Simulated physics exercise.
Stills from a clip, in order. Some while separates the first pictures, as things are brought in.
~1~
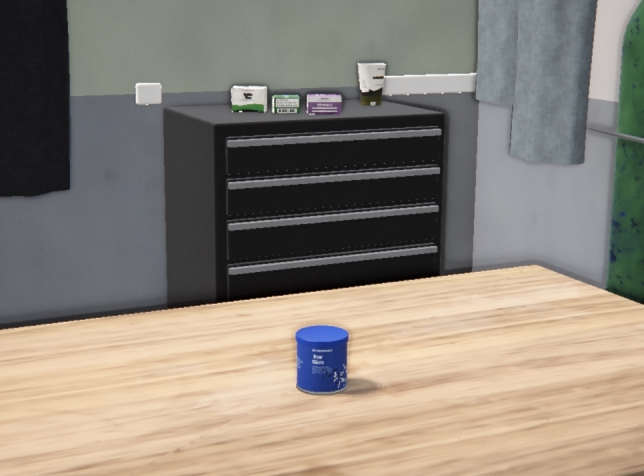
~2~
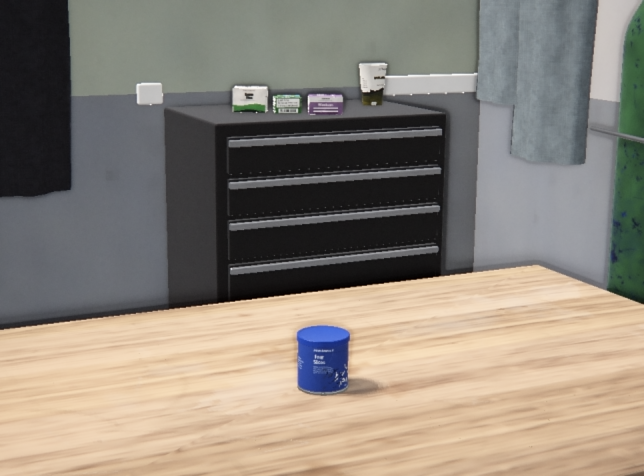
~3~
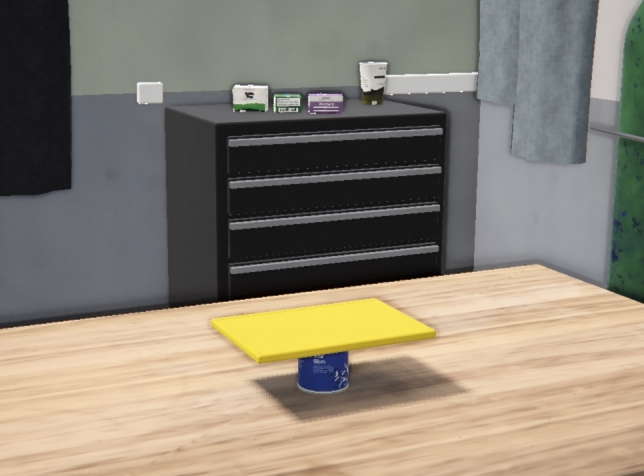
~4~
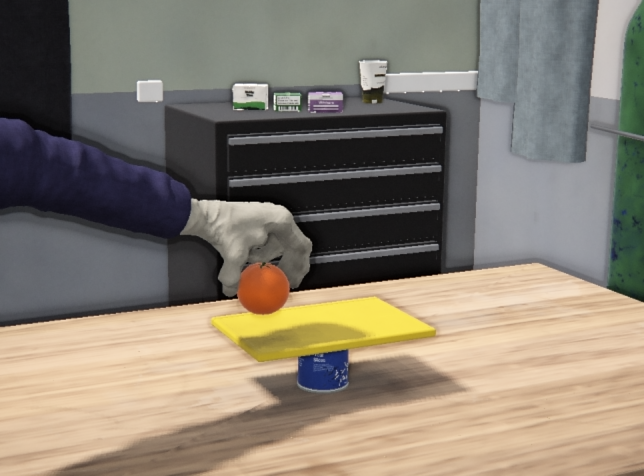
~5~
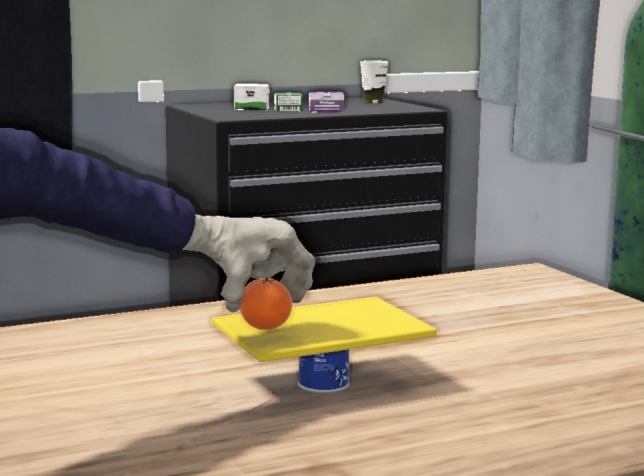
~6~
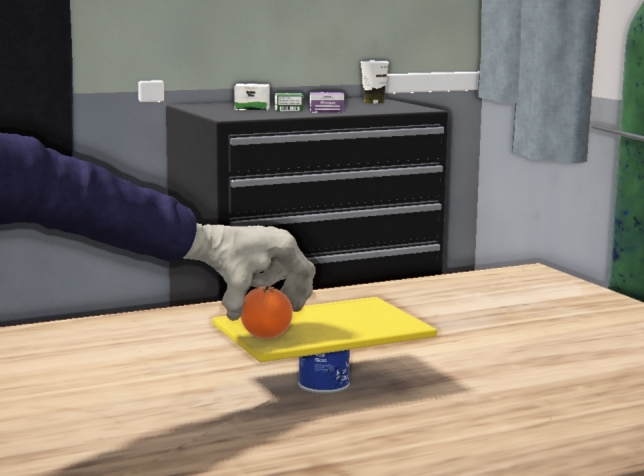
Wooden tabletop with a yellow board resting on a blue tin, a gloved hand lowering an orange tomato onto its left side.
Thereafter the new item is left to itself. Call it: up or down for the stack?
Down - it falls.
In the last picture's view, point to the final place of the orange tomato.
End position: Approximately (212, 389).
Then, 0.30 s past the last view, orange tomato now fallen; yellow lid rocked 48° from its first pose.
Then, 0.40 s past the last view, yellow lid rocked 59° from its first pose.
Then, 0.70 s past the last view, yellow lid rocked 34° from its first pose.
Then, 1.80 s past the last view, yellow lid rocked 8° from its first pose.
Finally, fallen, orange tomato; the other 2 still in place. Final places as the last picture's camera would see them, orange tomato near (212, 389). The stack gives way.
